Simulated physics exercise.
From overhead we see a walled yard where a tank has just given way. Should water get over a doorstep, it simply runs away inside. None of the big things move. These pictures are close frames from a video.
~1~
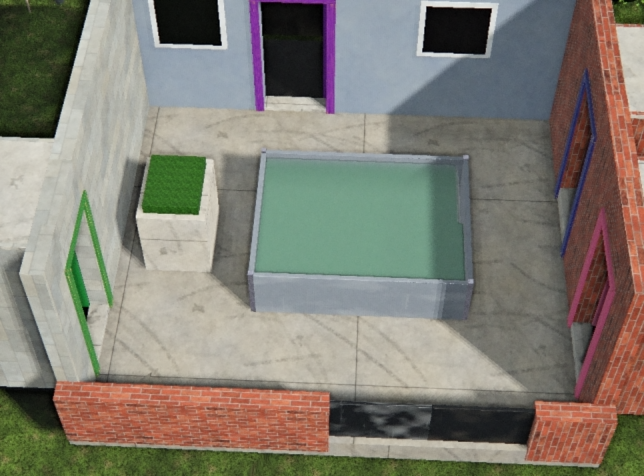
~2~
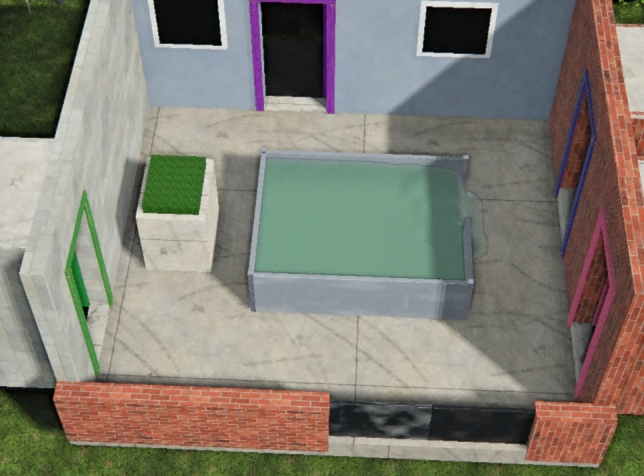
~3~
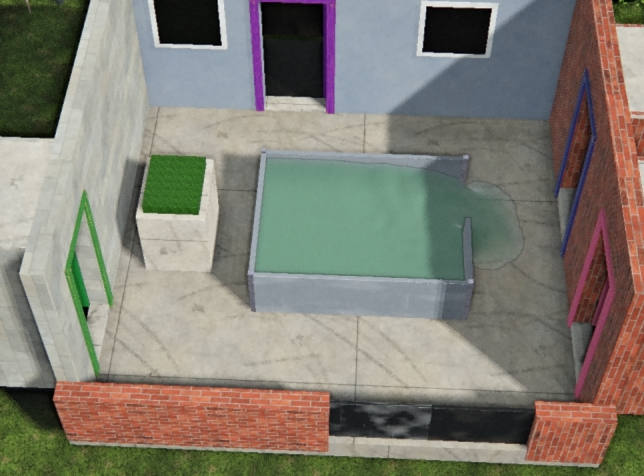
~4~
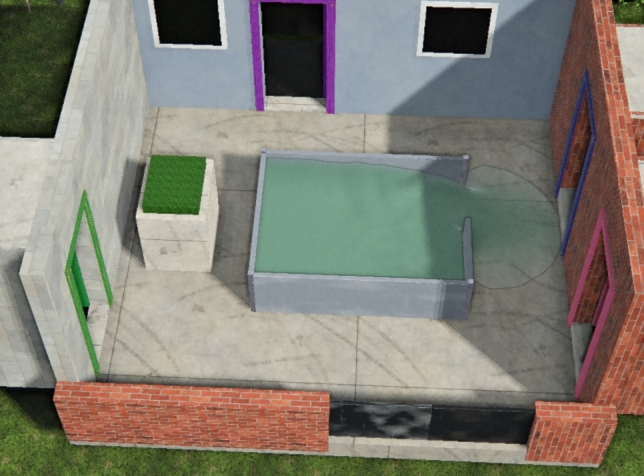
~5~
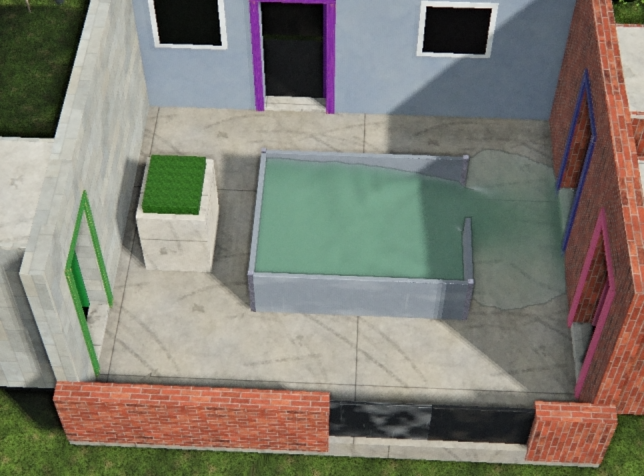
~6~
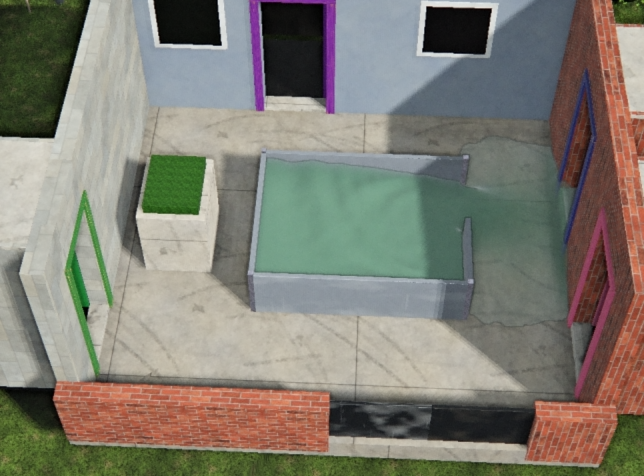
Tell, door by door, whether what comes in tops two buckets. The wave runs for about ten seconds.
In turn, the pink door keeps to two buckets or fewer; the purple door tops two buckets; the green door tops two buckets; the blue door tops two buckets.
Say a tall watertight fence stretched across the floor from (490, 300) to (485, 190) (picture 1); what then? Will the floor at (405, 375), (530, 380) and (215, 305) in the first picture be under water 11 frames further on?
Log, spots one to three: Spared; swamped; spared.
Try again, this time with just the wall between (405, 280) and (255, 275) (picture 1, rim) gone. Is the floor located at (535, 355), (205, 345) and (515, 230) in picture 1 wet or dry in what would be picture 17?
In turn: Inundated, then inundated, then untouched.
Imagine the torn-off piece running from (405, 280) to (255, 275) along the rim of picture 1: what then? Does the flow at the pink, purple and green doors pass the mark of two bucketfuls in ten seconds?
Taking them in turn, the pink door crosses the line, the purple door crosses the line, the green door crosses the line.
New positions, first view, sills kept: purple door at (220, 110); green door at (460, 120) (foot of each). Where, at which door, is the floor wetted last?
Go with the door marked purple.
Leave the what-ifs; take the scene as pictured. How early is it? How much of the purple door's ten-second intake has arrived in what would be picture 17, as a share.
Close to 0 %.
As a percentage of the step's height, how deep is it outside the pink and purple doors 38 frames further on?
About 40 and 90 %.
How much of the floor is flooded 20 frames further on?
It comes to roughly 70 in a hundred.
A moment on, water covers 20 % of the floor; the pink door wet at the sill, nothing in, the purple door not reached, the green door not reached, the blue door over two buckets in.
Next, water covers 35 % of the floor; the pink door wet at the sill, nothing in, the purple door not reached, the green door not reached, the blue door far over two buckets in.
Then, water covers 70 % of the floor; the pink door wet at the sill, nothing in, the purple door wet at the sill, nothing in, the green door not reached, the blue door far over two buckets in.
Later, water covers 95 % of the floor; the pink door wet at the sill, nothing in, the purple door wet at the sill, nothing in, the green door under two buckets in, the blue door far over two buckets in.
In the end, water covers 100 % of the floor; the pink door wet at the sill, nothing in, the purple door over two buckets in, the green door over two buckets in, the blue door far over two buckets in.
